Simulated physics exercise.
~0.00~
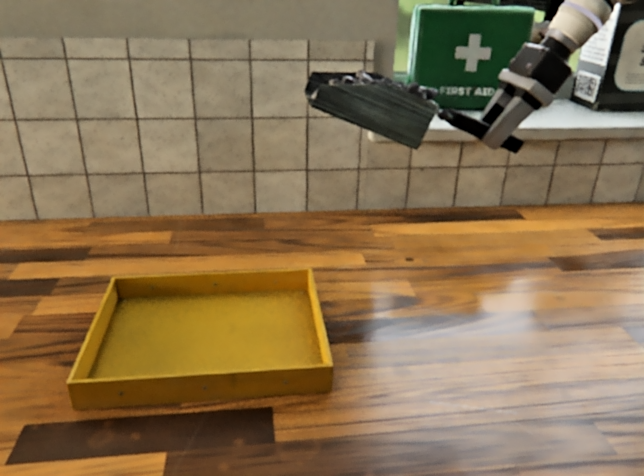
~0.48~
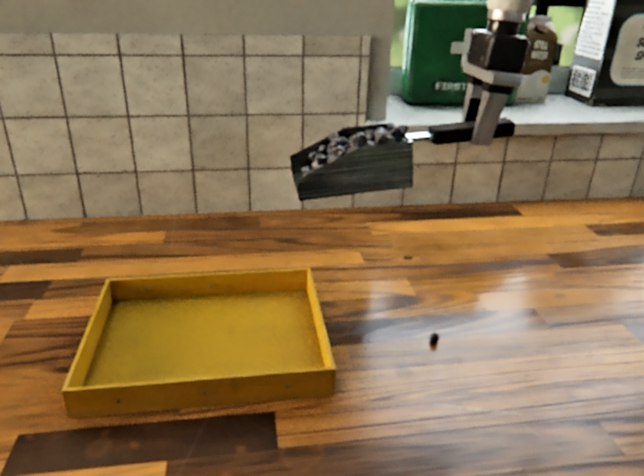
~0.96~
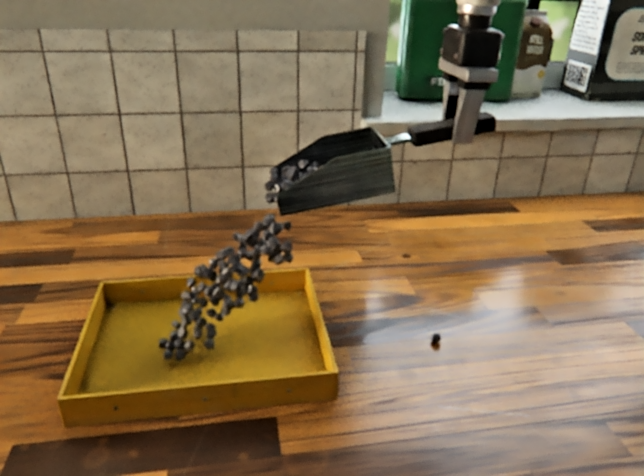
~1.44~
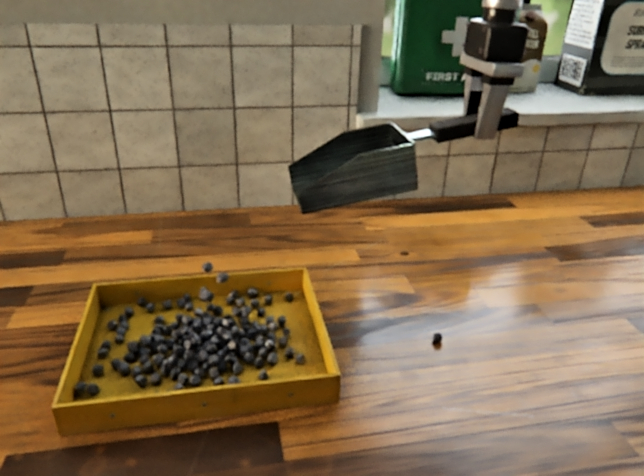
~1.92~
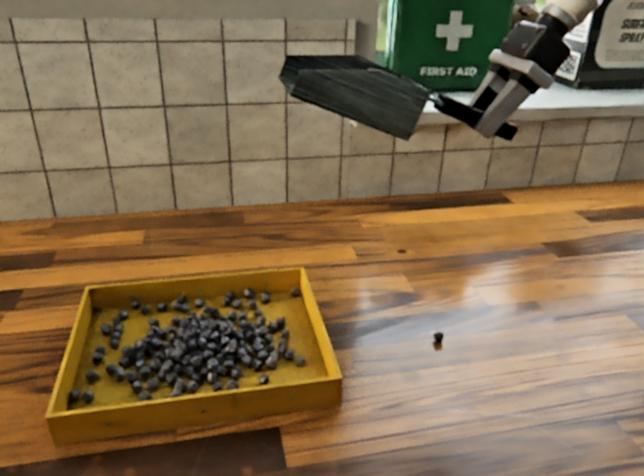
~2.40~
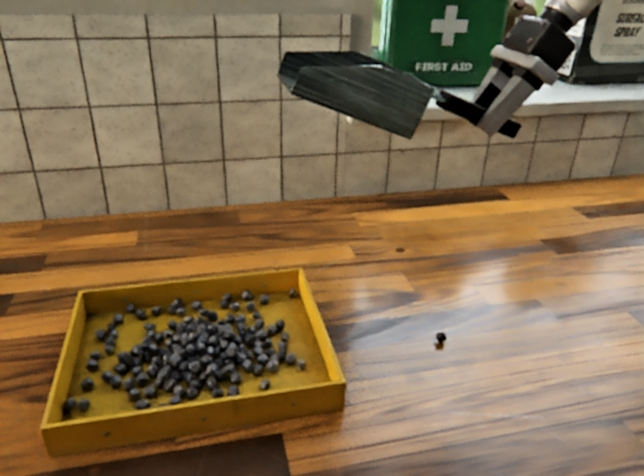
On a wooden countertop by a tiled wall, a robot arm lowers and tips a dark scoop of small pebbles, pouring them into a yellow tray, then raises the empty scoop and holds still, with one stray pebble lying to the tray's right.
